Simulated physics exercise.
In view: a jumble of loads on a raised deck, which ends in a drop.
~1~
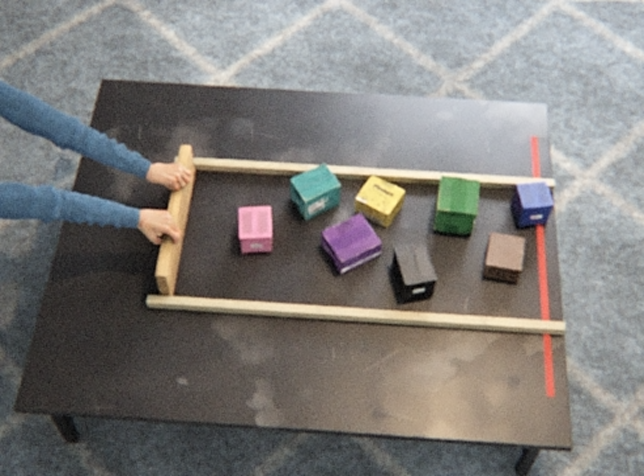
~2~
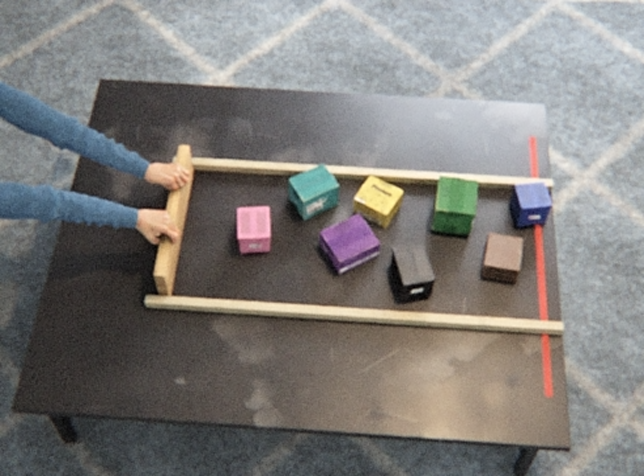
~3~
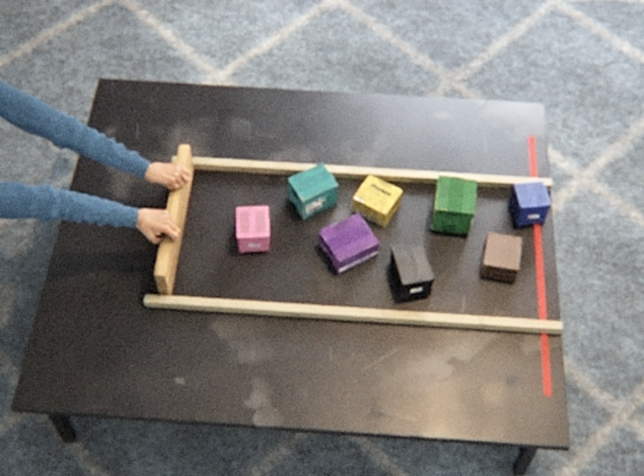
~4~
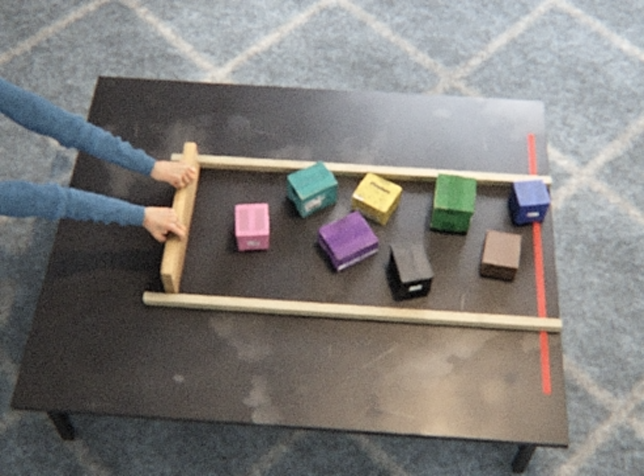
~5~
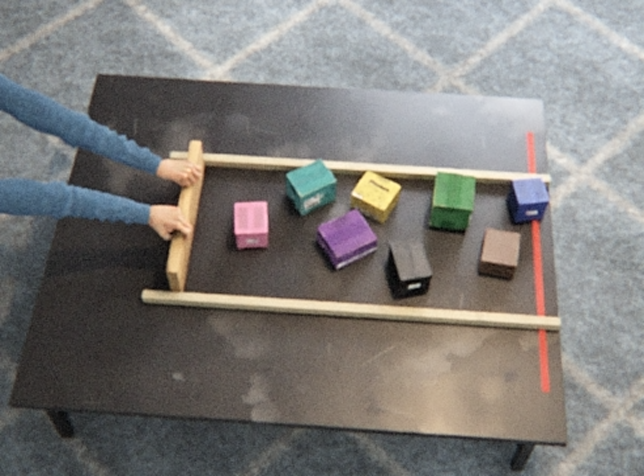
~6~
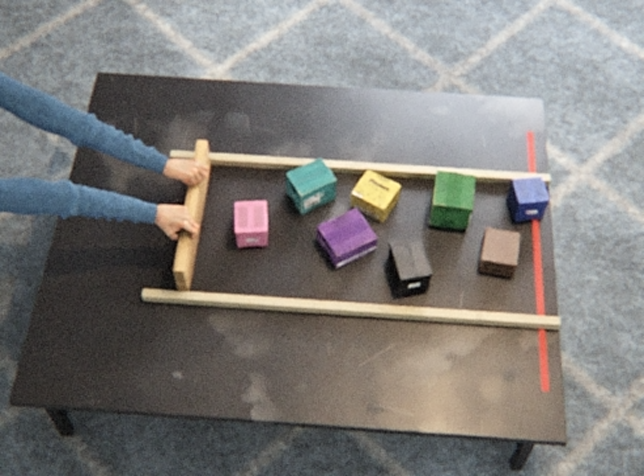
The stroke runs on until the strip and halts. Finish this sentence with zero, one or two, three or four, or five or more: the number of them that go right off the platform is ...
The number of them that go right off the platform is five or more.
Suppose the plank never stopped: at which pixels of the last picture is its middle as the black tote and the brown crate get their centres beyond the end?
The middle is at (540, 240) when it's the black tote, and at (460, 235) when it's the brown crate.
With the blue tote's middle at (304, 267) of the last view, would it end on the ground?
Result: It stays aboard.
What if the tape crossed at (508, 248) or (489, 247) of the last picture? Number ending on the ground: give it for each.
It would be 5 and 3.
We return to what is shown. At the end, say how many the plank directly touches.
2.
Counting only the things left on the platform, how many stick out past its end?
I'd say 2 of them.
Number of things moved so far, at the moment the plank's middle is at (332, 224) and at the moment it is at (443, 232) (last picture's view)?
Counts: 5, 8.
Soon after, none off yet; blue tote at rest near (527, 200); brown crate at rest near (499, 252); green parcel at rest near (452, 200).
After that, none off yet; blue tote at rest near (527, 200); brown crate at rest near (499, 252); green parcel displaced about its own width near (488, 203).
And then, one off so far; blue tote off the edge near (558, 266); brown crate tilting a little near (571, 259); green parcel tilting well over near (577, 213).
In the end, the number that fall off is five or more; gone, turquoise parcel, purple parcel, yellow box, green parcel, brown crate and blue tote.
